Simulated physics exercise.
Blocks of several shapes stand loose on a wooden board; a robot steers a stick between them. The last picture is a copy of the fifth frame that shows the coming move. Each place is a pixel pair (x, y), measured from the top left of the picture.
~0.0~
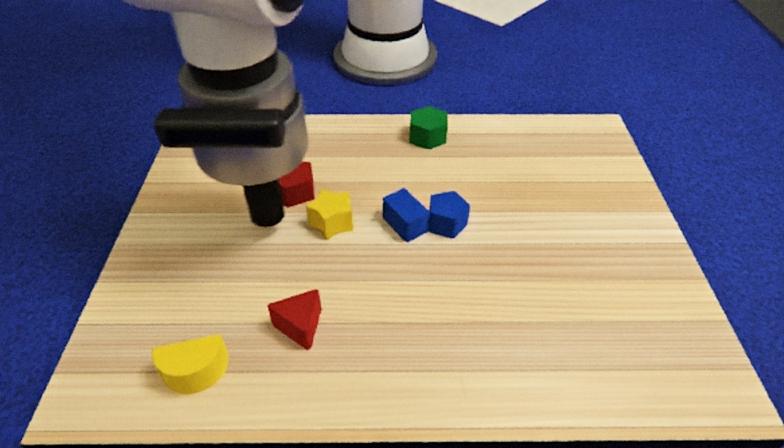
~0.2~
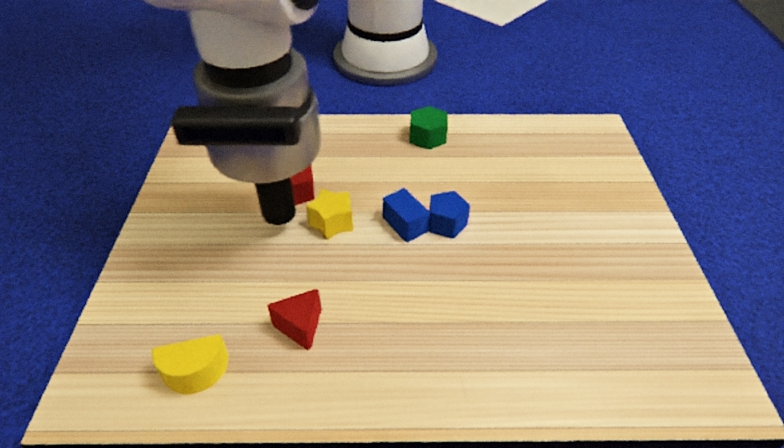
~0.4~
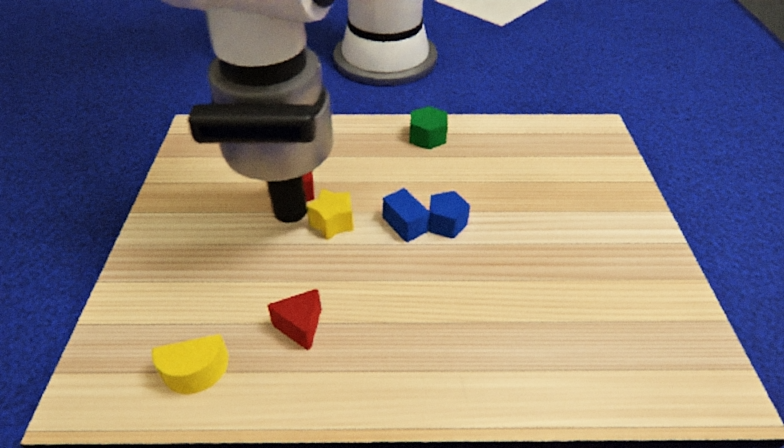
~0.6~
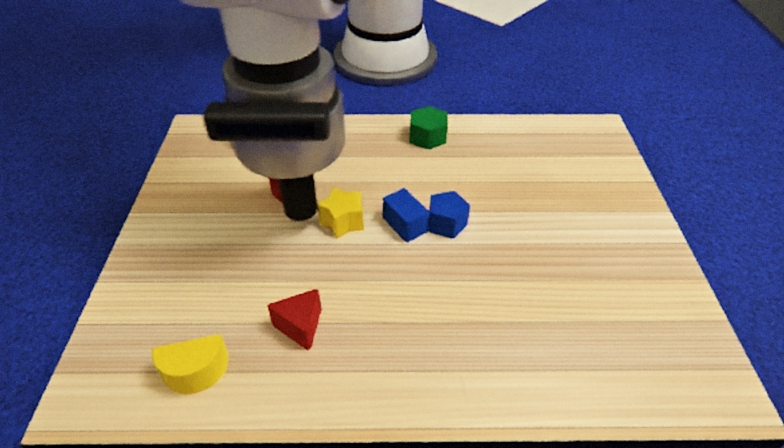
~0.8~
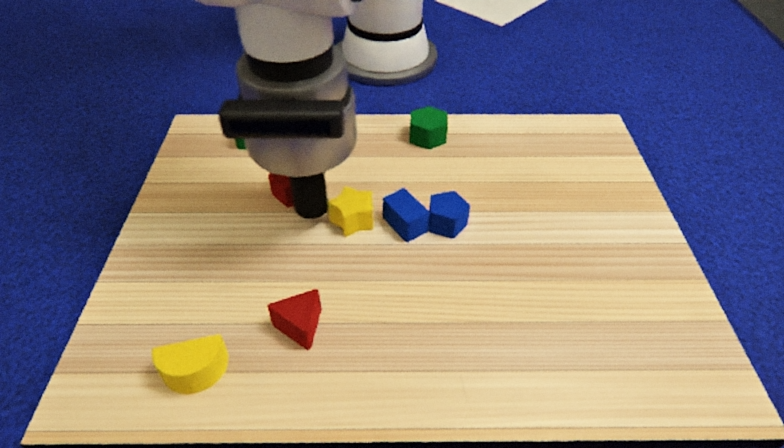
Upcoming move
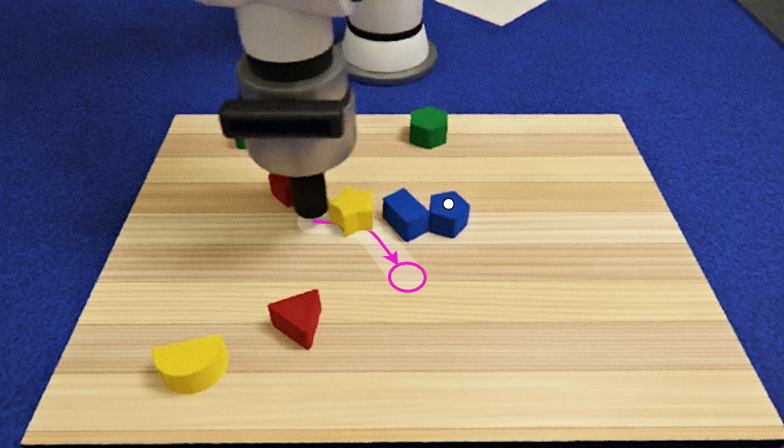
Robot arm moving its black stick rightward across a wooden board, then nudging a yellow star slightly right among colored blocks.
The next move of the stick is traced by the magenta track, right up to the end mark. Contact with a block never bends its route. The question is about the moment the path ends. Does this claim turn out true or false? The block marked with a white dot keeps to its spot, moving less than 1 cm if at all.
The statement is incorrect.
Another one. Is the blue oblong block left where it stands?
No, it doesn't check out.
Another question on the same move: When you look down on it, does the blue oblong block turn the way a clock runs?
Yes, I think so.
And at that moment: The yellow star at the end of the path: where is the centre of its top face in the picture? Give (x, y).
That would be at about pixel (400, 203).
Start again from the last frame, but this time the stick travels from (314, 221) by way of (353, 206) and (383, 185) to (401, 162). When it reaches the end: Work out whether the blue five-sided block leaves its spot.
Displaced, by a centimetre or more.
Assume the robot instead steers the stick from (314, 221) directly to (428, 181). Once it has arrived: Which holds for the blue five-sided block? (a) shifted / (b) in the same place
It's a.
Drawn move, from (314, 221) over (356, 225) and (384, 247) to (407, 277); the dot is on the blue five-sided block.
What follows on the original path. One third of the way, stick (355, 212); yellow star (392, 195), turned 35° anticlockwise; blue oblong block (430, 198), turned 45° clockwise; blue five-sided block (461, 206).
Two thirds of the way, stick (385, 234); yellow star (400, 203), turned 90° anticlockwise; blue oblong block (440, 194), turned 45° clockwise; blue five-sided block (471, 205).
At the end, stick (408, 264); red five-sided block still; yellow star (400, 203), turned 90° anticlockwise; blue oblong block (440, 194), turned 45° clockwise; blue five-sided block (471, 205).
